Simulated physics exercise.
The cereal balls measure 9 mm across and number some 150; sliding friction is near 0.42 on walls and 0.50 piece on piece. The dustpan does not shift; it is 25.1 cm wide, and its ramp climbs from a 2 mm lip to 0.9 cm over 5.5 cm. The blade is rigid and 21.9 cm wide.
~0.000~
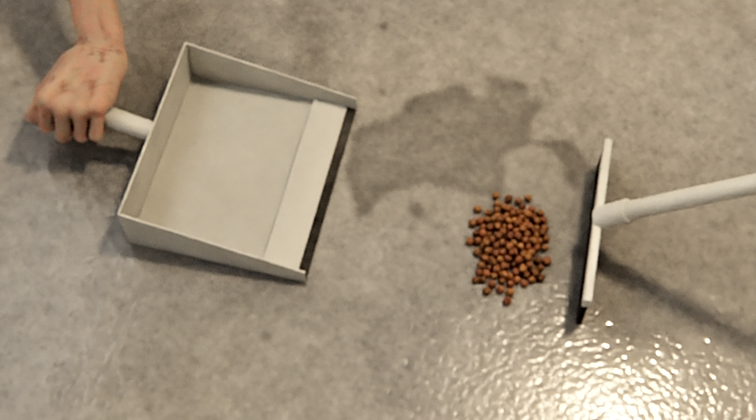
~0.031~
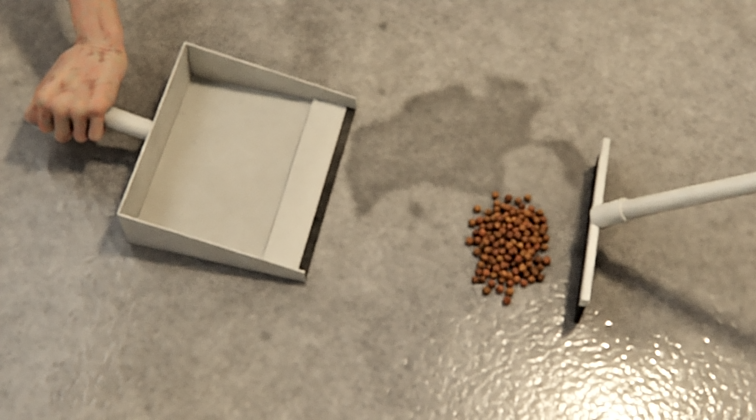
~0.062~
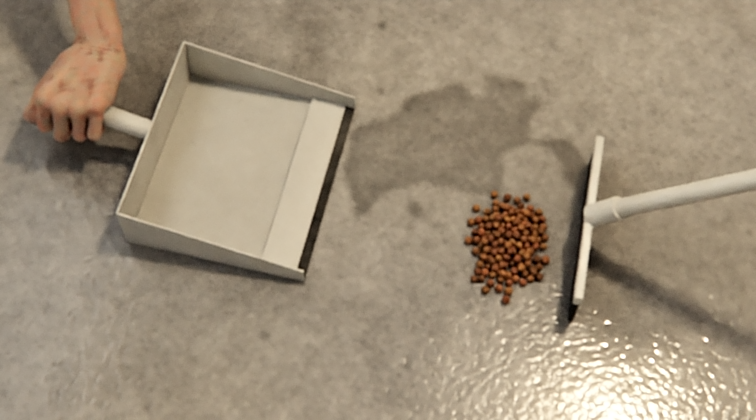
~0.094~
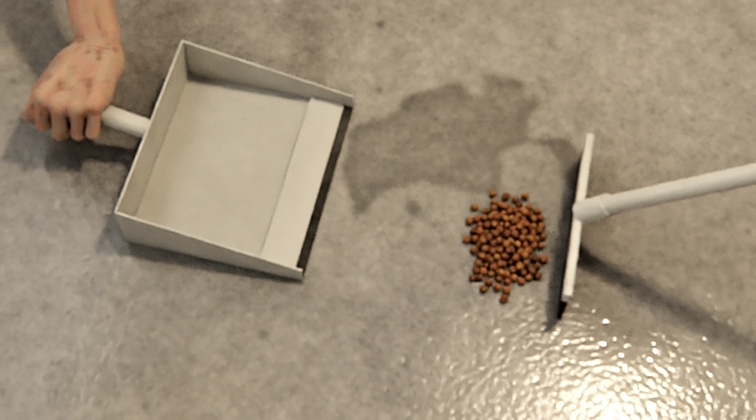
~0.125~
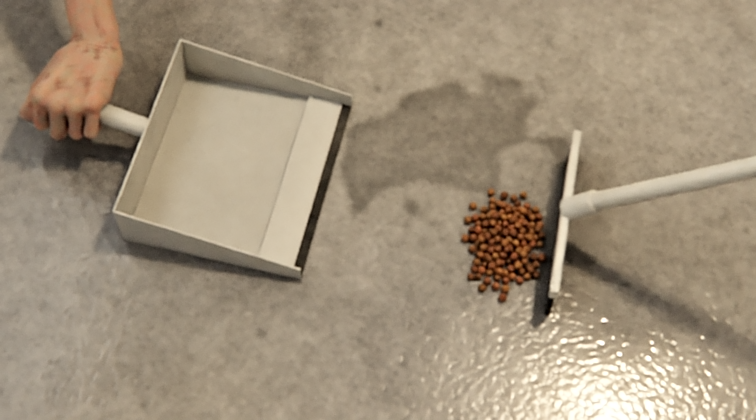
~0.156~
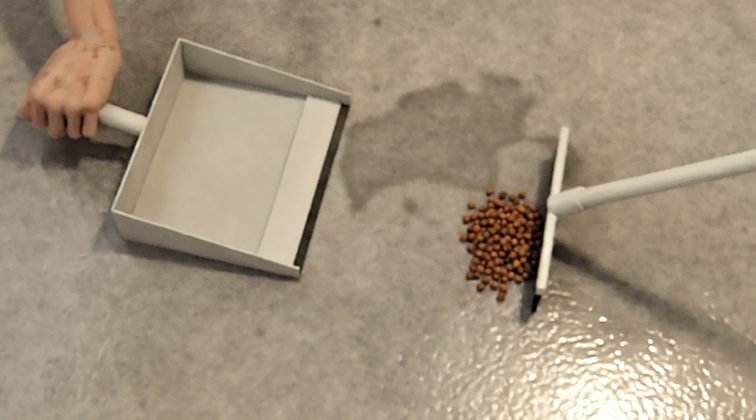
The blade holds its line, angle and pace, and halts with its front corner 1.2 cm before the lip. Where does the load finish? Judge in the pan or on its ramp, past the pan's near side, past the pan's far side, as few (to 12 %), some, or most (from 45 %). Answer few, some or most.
In the pan or on its ramp: Most; past the pan's near side: Few; past the pan's far side: Few.
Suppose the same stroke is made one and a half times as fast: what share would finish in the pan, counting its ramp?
In that case some 65 per cent.
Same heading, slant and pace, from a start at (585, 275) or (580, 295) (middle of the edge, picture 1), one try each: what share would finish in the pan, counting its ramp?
About 60 and 60 per cent.
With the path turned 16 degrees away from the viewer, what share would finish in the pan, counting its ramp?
It would be near 40 per cent.
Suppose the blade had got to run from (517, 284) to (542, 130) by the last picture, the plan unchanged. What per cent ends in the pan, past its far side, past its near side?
Pan 65, far 0, near 5.
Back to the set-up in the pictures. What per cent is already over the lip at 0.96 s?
Near 60 per cent so far.
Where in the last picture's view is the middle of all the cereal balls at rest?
Around (314, 201).
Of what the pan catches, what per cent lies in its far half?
About 30 per cent.
After 0.45 s, middle of the blade 15 cm from the lip; 0 % over the lip, far side 0 %, near side 0 %.
After 0.65 s, middle of the blade 6 cm from the lip; 0 % over the lip, far side 0 %, near side 5 %.
After 0.96 s, middle of the blade 2 cm from the lip; 60 % over the lip, far side 0 %, near side 5 %.
In the end, at 1.3 s, pan 60 %, near side 5 %, far side 0 %, in front of the lip or behind the blade 35 %.
